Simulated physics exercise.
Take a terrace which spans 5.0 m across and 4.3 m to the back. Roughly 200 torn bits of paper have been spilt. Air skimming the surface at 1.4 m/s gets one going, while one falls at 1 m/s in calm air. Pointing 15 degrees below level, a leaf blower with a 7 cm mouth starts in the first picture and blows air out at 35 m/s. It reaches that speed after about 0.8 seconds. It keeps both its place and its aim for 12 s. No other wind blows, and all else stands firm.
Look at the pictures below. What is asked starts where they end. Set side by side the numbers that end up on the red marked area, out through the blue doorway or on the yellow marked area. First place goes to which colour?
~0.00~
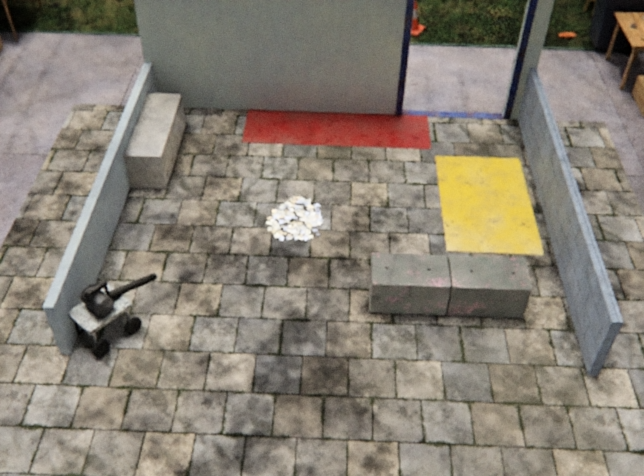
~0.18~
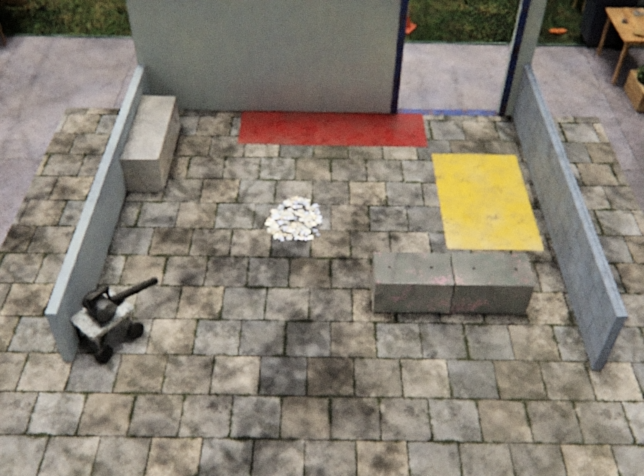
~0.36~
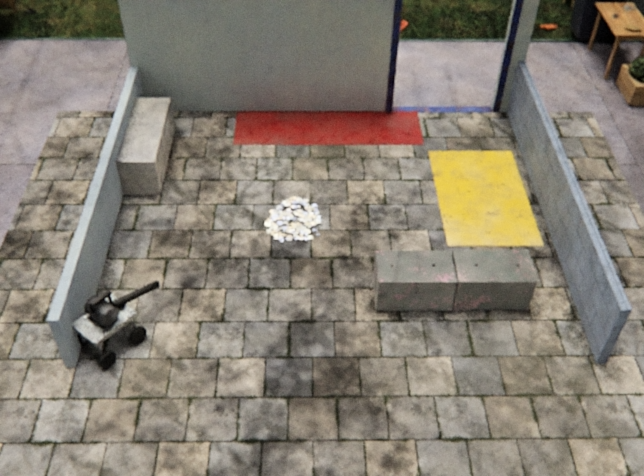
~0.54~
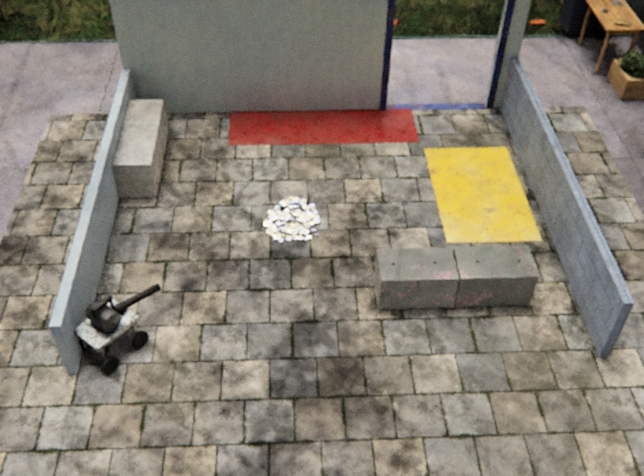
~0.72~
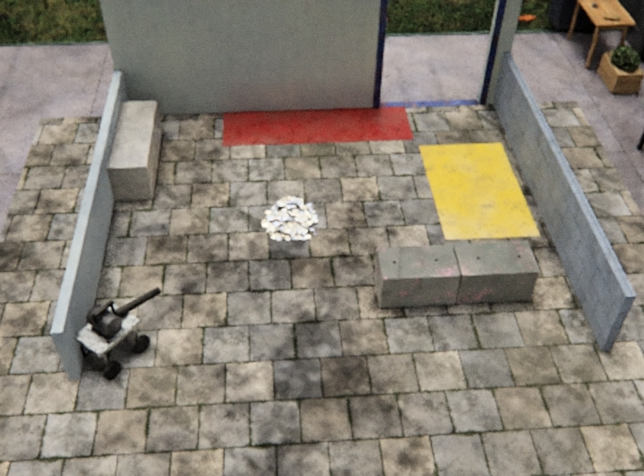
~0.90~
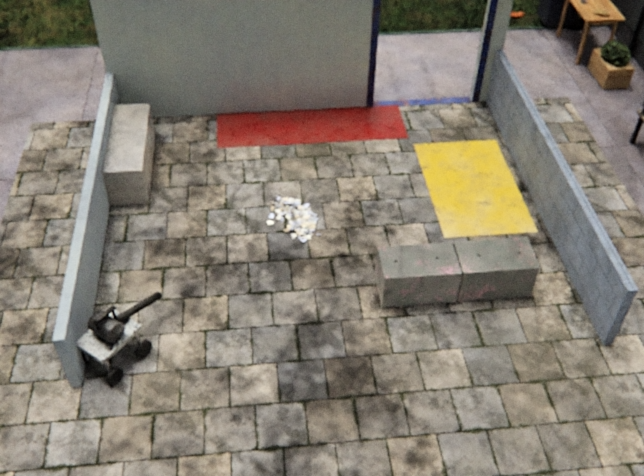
The blue one.
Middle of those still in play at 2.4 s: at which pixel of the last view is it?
Centre estimate: (416, 133) px.
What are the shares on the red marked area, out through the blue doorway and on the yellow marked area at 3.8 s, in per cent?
I'd put it at roughly 0 percent on red, 30 percent on blue and 10 percent on yellow.
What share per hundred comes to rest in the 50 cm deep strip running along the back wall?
Share: Around 40 percent.
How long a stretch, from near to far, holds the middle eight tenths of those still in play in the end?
About 1.2 m from near to far.
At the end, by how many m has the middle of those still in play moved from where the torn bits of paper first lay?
Roughly 3.4 metres.
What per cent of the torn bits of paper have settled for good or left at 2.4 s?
Close to 0 % of them.
After 2.4 s, 100 % are on the move or not yet settled, 16 % are on the yellow marked area, 4 % out through the blue doorway and 10 % on the red marked area; the middle of those still in play is near (416, 133).
After 3.8 s, 99 % are on the move or not yet settled, 12 % are on the yellow marked area, 33 % out through the blue doorway and 0 % on the red marked area; the middle of those still in play is near (455, 115).
After 6.6 s, 74 % are on the move or not yet settled, 8 % are on the yellow marked area, 46 % out through the blue doorway and 0 % on the red marked area; the middle of those still in play is near (468, 114).
After 12.0 s, at the end, 7 % are on the yellow marked area, 48 % out through the blue doorway and 0 % on the red marked area; the middle of those still in play is near (471, 112).
